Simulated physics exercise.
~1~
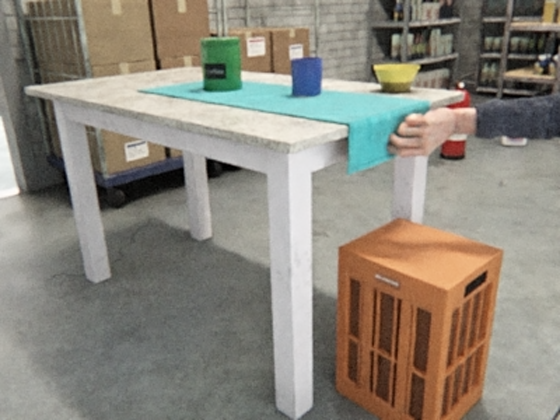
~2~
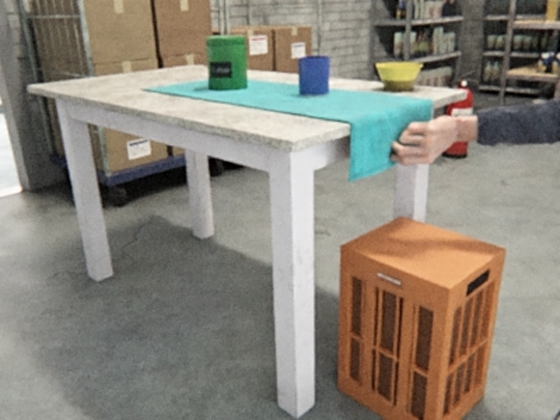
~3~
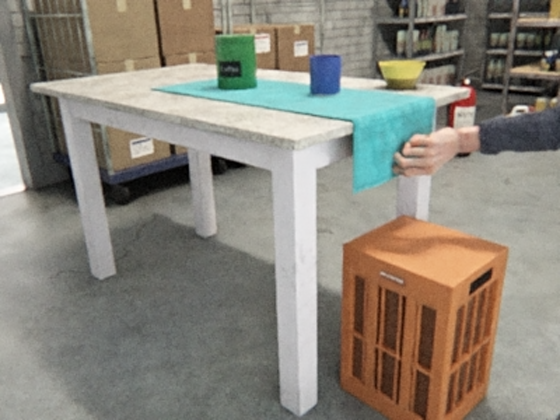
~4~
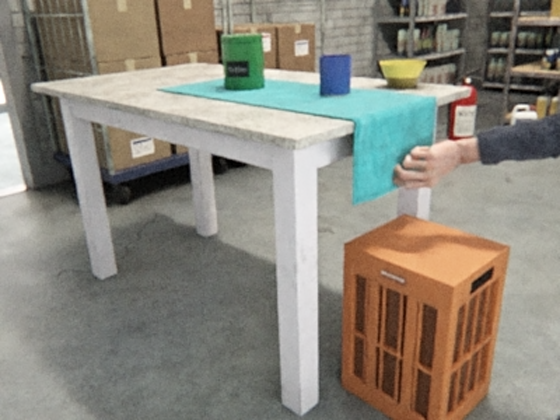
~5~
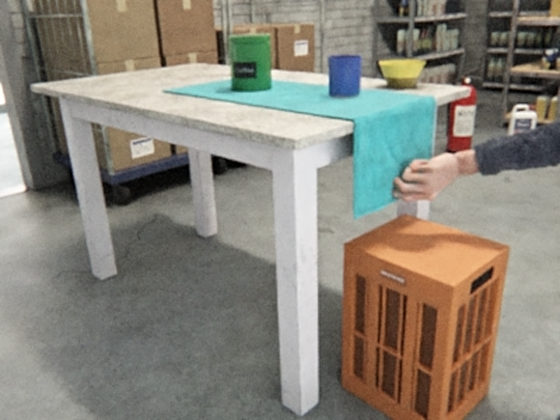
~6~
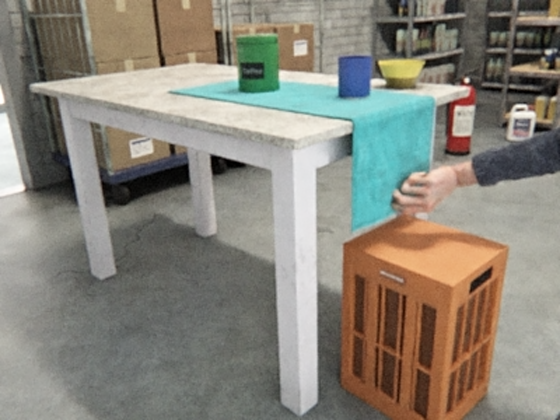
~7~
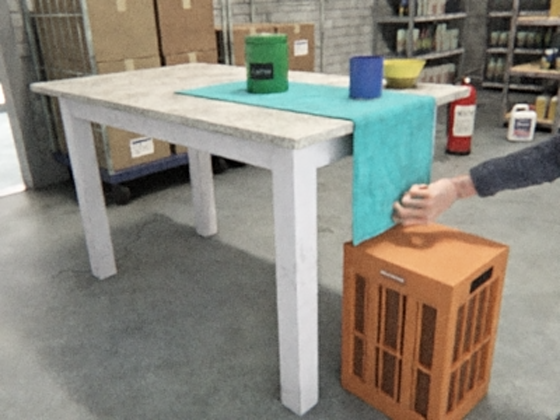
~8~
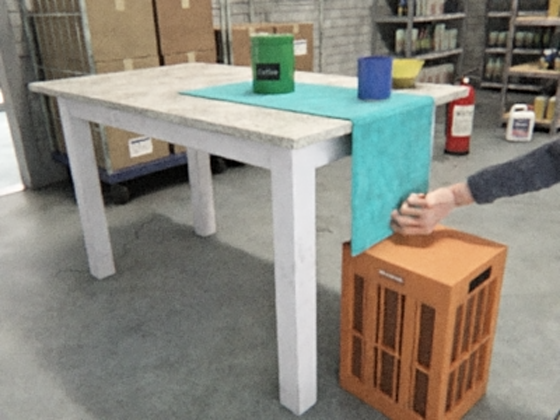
A hand pulls a turquoise cloth down to an orange crate, carrying two containers along.
